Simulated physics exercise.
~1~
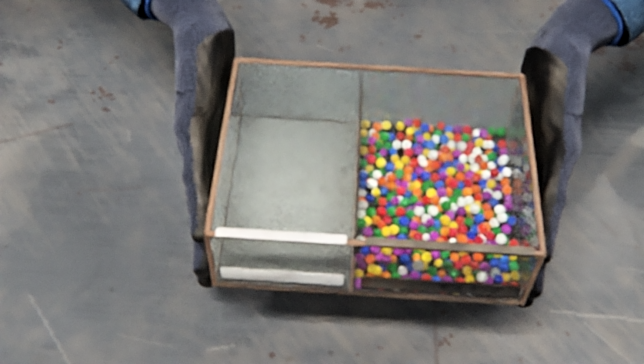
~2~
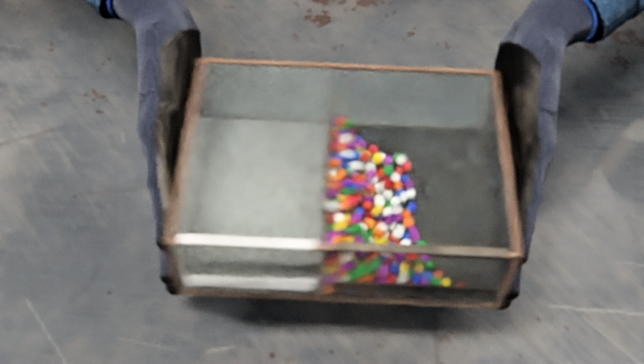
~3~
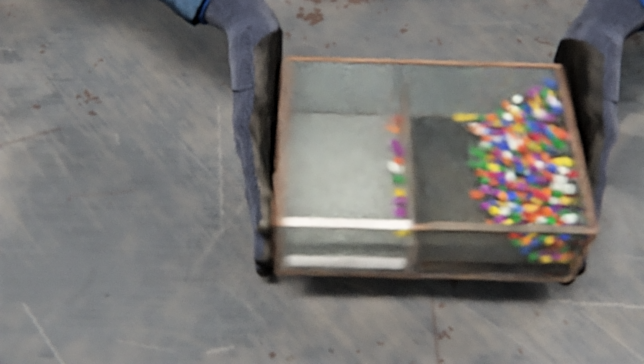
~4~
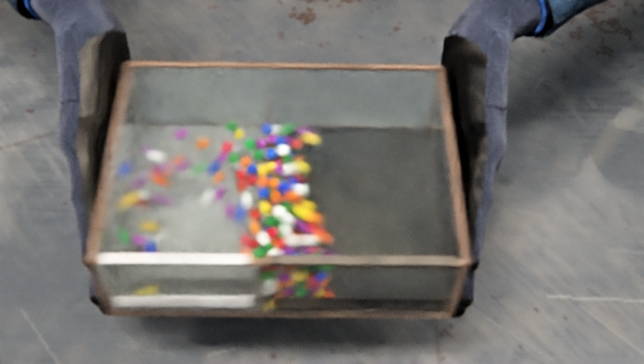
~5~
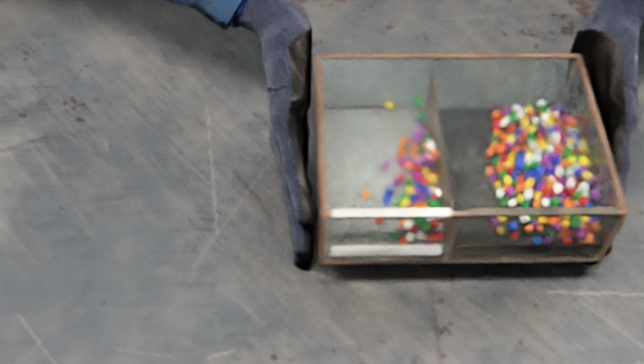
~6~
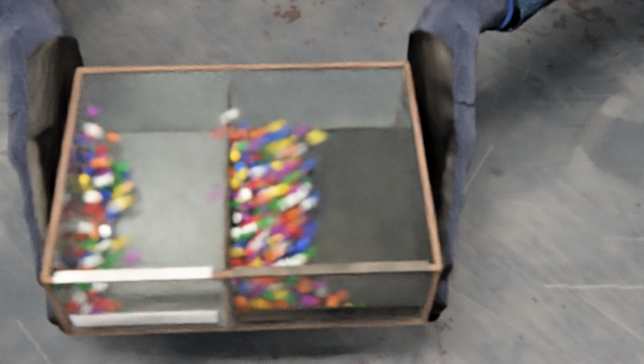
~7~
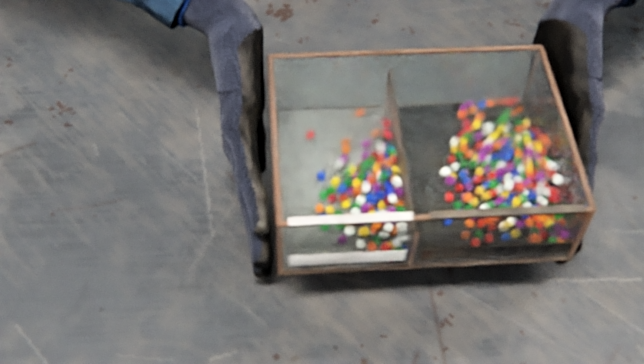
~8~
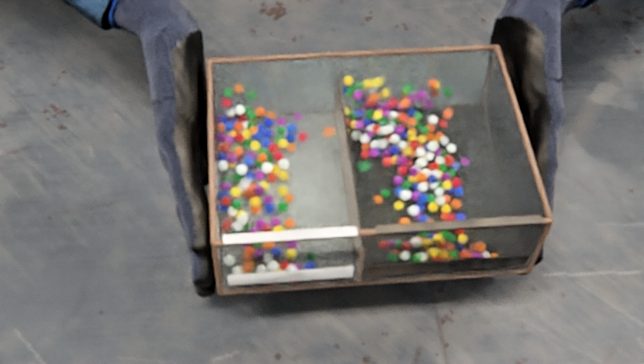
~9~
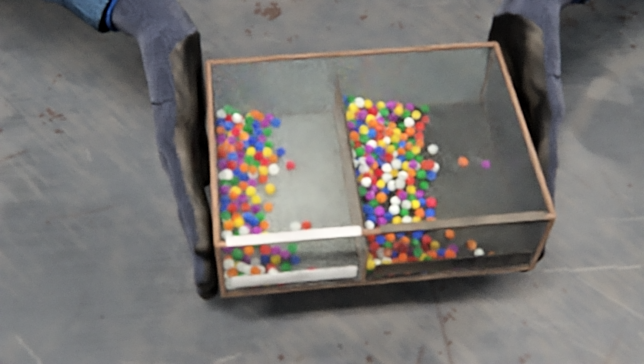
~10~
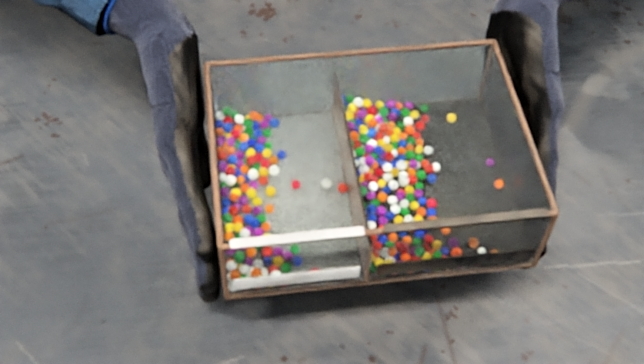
Gloved hands shake a divided box sideways until colourful beads settle in both compartments.
